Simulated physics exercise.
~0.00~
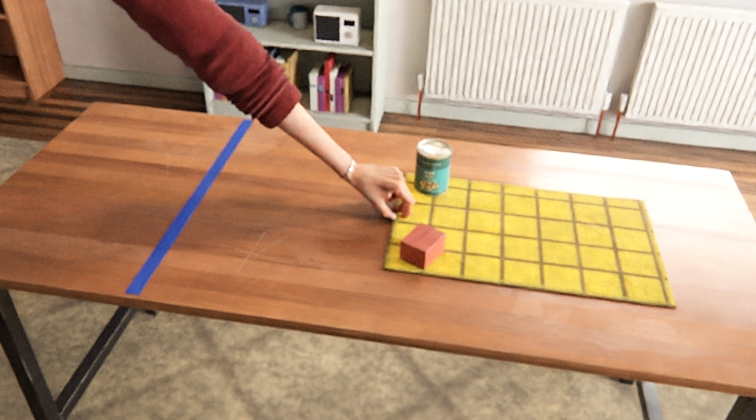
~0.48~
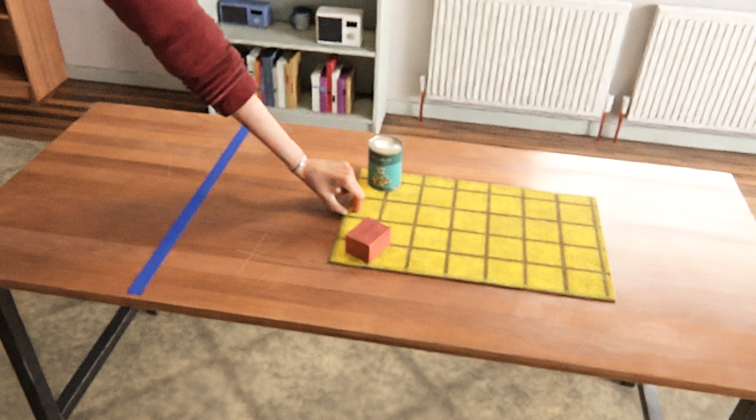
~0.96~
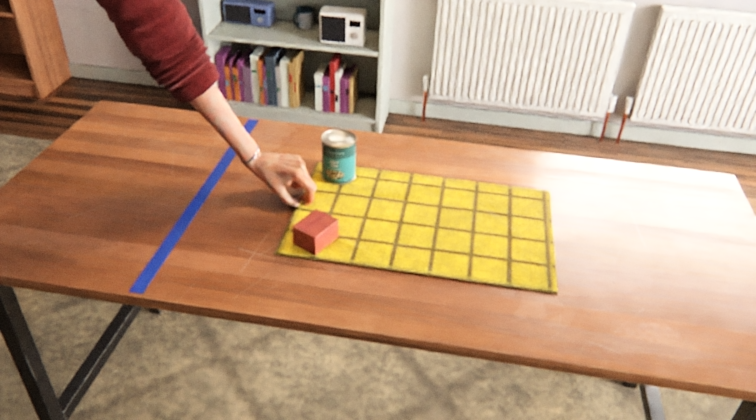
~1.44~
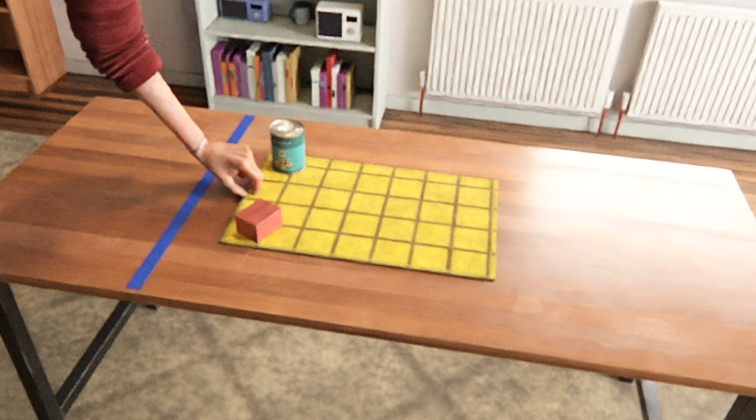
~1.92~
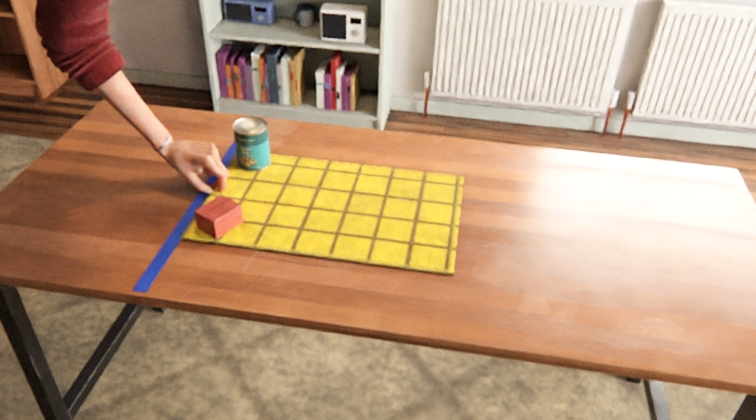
In the video, a hand drags a yellow gridded cloth leftward across a wooden table, carrying a red block and an upright turquoise tin along with it, until the cloth's edge reaches a strip of blue tape with both objects still on top.
